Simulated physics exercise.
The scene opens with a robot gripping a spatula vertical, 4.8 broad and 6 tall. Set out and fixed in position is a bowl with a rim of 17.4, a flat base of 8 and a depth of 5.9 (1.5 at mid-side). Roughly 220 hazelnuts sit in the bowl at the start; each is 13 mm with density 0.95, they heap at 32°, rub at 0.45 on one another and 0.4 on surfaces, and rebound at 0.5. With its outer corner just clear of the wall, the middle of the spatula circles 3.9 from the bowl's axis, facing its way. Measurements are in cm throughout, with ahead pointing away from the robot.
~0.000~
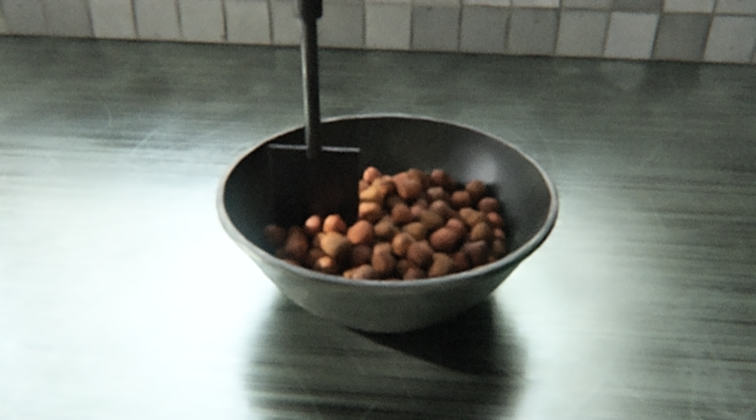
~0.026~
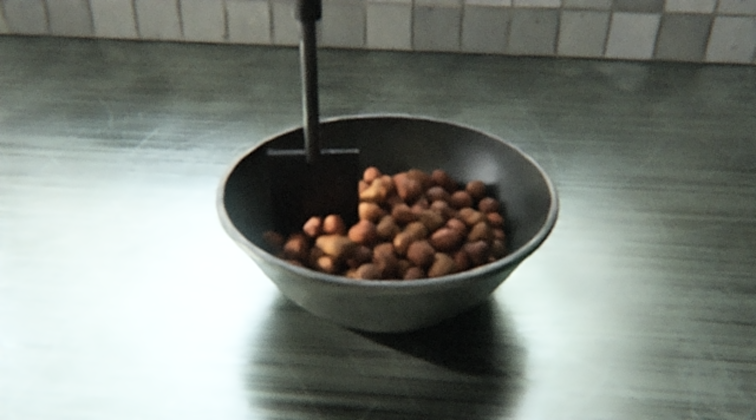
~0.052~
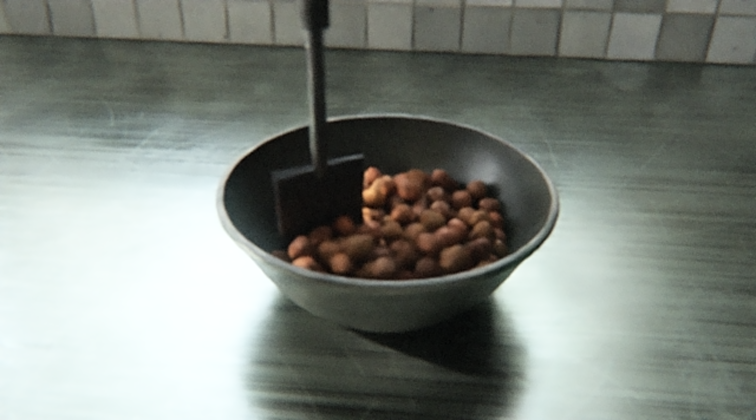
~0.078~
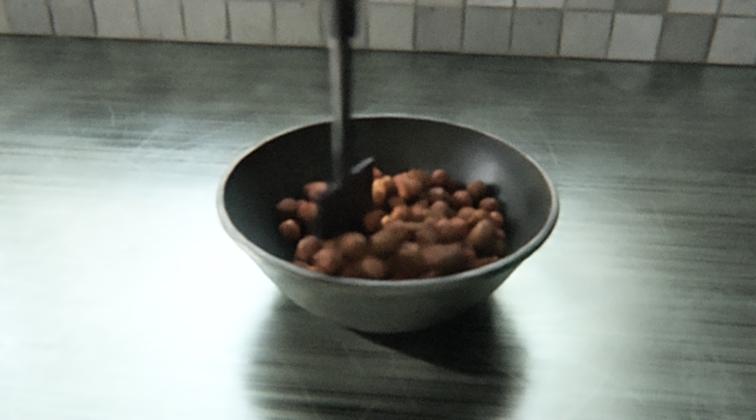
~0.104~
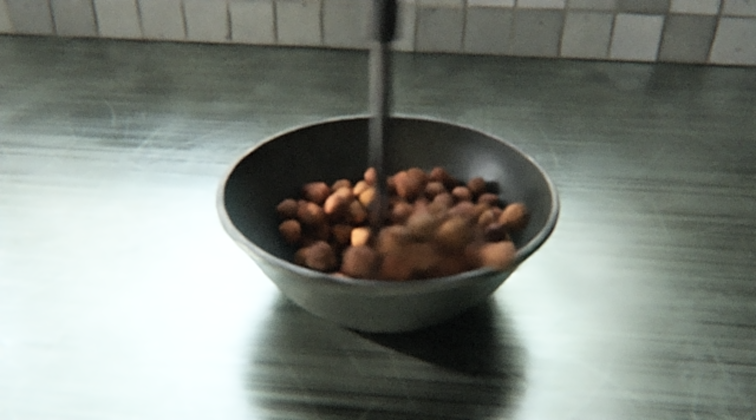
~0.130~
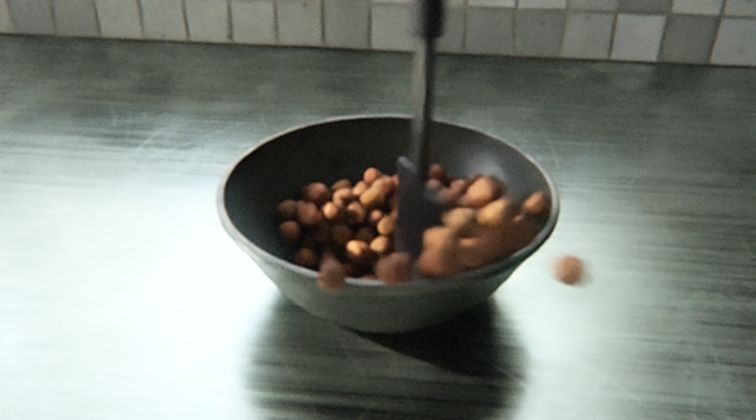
The clip opens on a dark bowl of hazelnuts on a streaked metallic counter, a spatula held upright at its left side. The spatula turns and sweeps through the nuts toward the right, slowly, then faster, heaping them against that side, and one nut flies out past the rim.
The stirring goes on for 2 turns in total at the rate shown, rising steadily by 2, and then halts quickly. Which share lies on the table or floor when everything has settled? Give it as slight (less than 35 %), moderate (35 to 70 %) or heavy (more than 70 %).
It is moderate.
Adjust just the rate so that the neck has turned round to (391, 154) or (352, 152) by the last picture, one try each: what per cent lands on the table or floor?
It comes to roughly 35 per cent and then 25 per cent.
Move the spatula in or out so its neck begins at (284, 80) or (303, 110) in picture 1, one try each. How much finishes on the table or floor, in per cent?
Around 5 per cent on the first try, around 40 per cent on the second.
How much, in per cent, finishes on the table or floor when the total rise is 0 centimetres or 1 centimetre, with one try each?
Try one: Around 60 %; try two: Around 55 %.
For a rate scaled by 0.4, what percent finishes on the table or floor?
10 %.
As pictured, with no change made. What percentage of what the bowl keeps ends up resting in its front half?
Roughly 50 percent of it.
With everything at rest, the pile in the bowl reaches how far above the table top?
4.0 cm or so.
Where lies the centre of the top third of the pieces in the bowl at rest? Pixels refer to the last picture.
Close to (391, 239).
After 0.34 s, 351° round, highest piece 11 above the table; 140 in the bowl, 34 on the table or floor, 46 in flight or on the tool.
After 0.56 s, 222° round, highest piece 9 above the table; 116 in the bowl, 95 on the table or floor, 9 in flight or on the tool.
After 0.87 s, 0° round, highest piece 4 above the table; 115 in the bowl, 105 on the table or floor.
After 1.57 s, 0° round, highest piece 4 above the table; 115 in the bowl, 105 on the table or floor.
At rest, 115 in the bowl, 105 on the table or floor. That is 48 % on the table or floor.
